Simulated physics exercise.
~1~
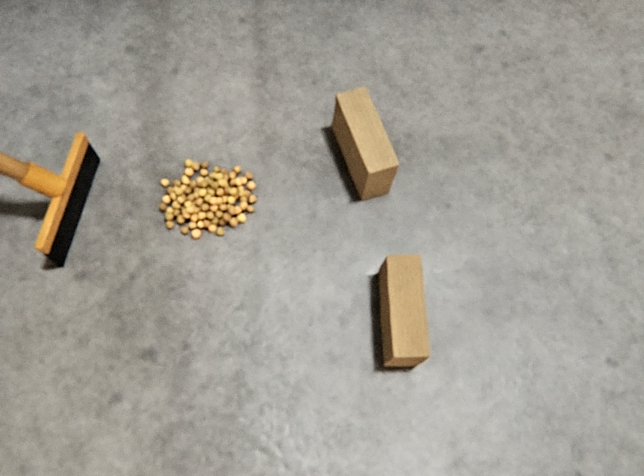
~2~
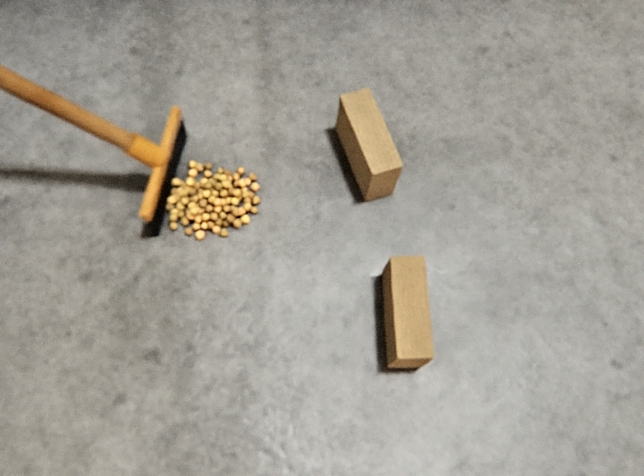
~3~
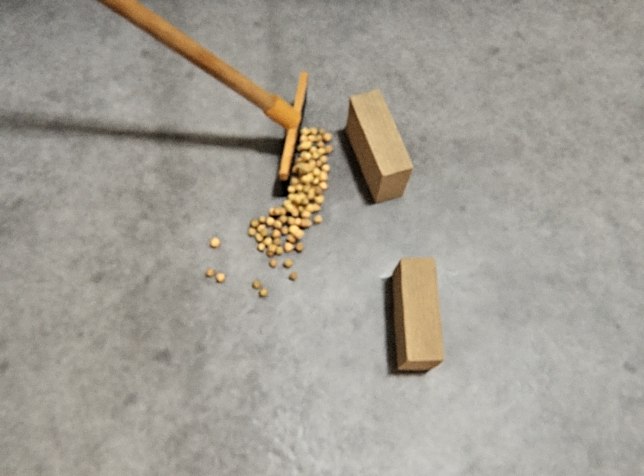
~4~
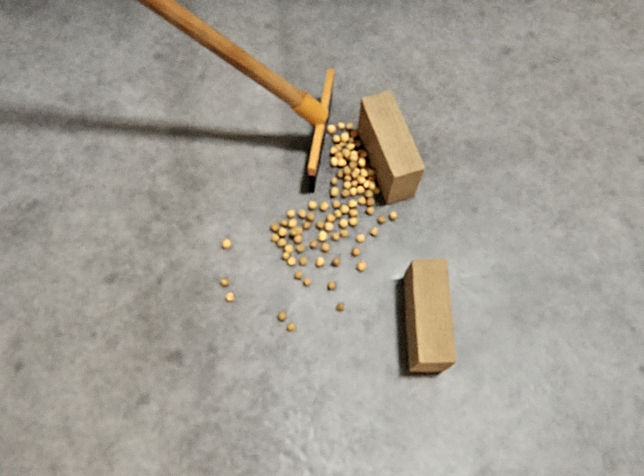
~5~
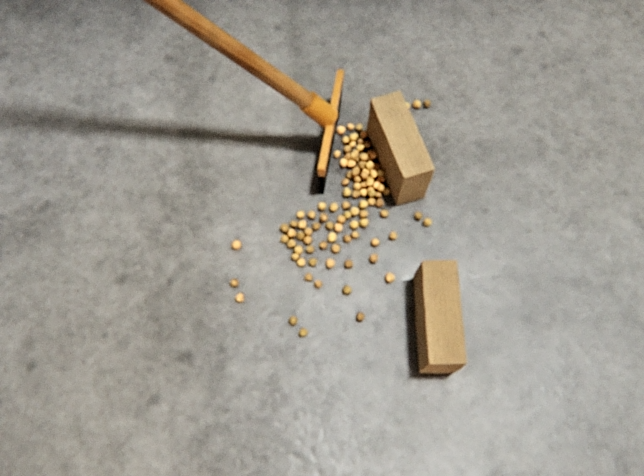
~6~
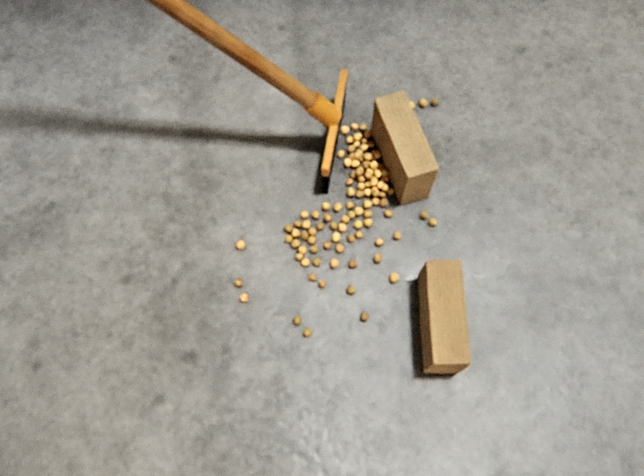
At the start, a wooden-handled squeegee with a black blade sits at the left of a gray floor, beside a loose pile of round, tan chickpeas, with two wooden blocks standing apart to the right. The blade moves right and reaches the pile. It pushes the chickpeas toward the far block, stretching them into a slanting band while a few stragglers trail behind. The pieces bunch against that block and spread toward the viewer as the view shifts slightly left. The squeegee stops just short of the block, with most chickpeas still before the blocks and a couple beyond the far one.
